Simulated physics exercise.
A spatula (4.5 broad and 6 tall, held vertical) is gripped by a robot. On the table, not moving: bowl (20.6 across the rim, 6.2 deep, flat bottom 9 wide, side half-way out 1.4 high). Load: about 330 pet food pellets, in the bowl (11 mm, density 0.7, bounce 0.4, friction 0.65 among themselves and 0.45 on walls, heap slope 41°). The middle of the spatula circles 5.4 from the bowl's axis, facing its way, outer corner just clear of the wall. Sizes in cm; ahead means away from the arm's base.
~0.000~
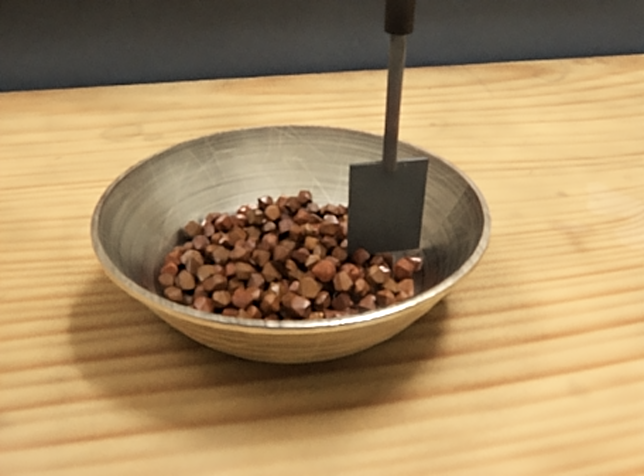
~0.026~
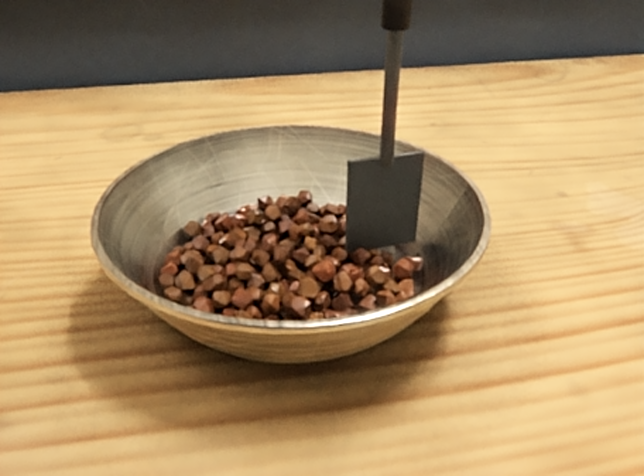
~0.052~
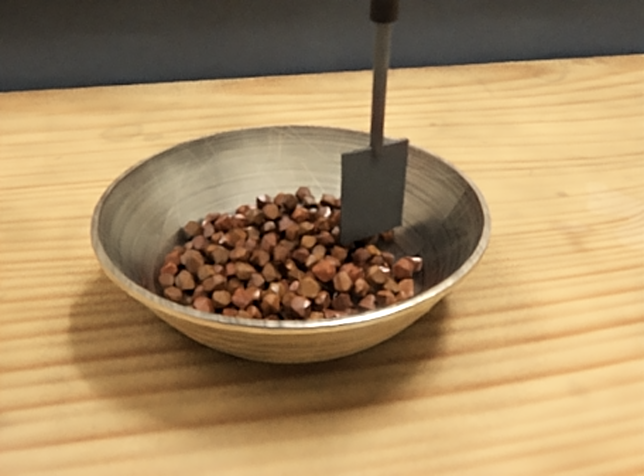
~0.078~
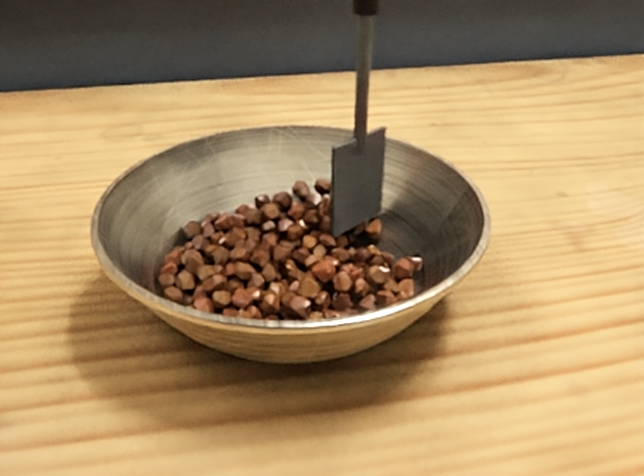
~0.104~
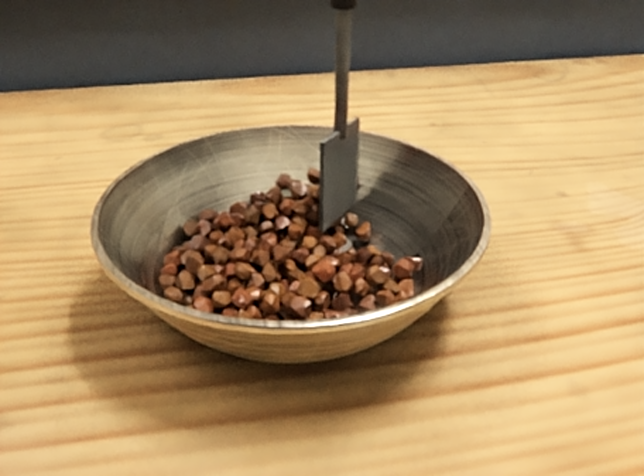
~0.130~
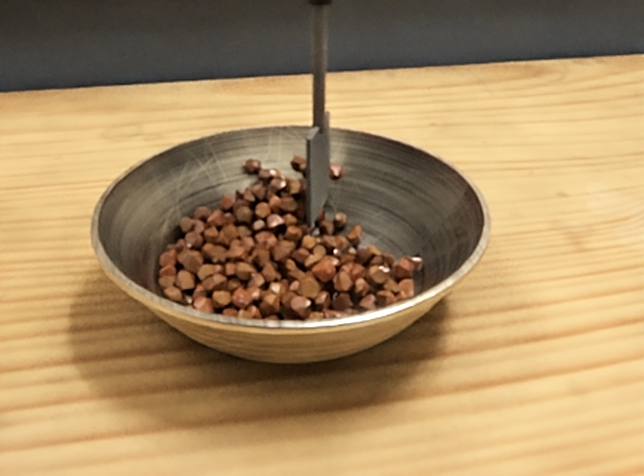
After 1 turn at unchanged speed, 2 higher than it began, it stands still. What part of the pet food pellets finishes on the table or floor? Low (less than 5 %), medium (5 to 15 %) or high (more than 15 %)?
On the table or floor the share is low, less than 5 %.
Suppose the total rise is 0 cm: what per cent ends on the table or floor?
About 10 per cent.
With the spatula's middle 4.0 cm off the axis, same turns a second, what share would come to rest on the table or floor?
In that case some 0 per cent.
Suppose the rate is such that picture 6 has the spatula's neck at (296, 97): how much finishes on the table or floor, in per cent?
Some 5 per cent.
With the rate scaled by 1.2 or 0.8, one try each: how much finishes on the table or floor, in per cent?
About 5 and 0 per cent.
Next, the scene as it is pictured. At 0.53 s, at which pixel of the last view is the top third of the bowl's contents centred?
Around (330, 295).
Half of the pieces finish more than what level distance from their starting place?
Some 2 cm.
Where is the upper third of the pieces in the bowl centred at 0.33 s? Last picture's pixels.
Around (189, 266).
After 0.33 s, 177° round, highest piece 7 above the table; 330 in the bowl, 2 in flight or on the tool.
After 0.53 s, 291° round, highest piece 8 above the table; 326 in the bowl, 4 on the table or floor, 2 in flight or on the tool.
After 0.82 s, 0° round, highest piece 6 above the table; 325 in the bowl, 6 on the table or floor, 1 in flight or on the tool.
After 1.52 s, 0° round, highest piece 6 above the table; 325 in the bowl, 7 on the table or floor.
At rest, 325 in the bowl, 7 on the table or floor. That is 2 % on the table or floor.
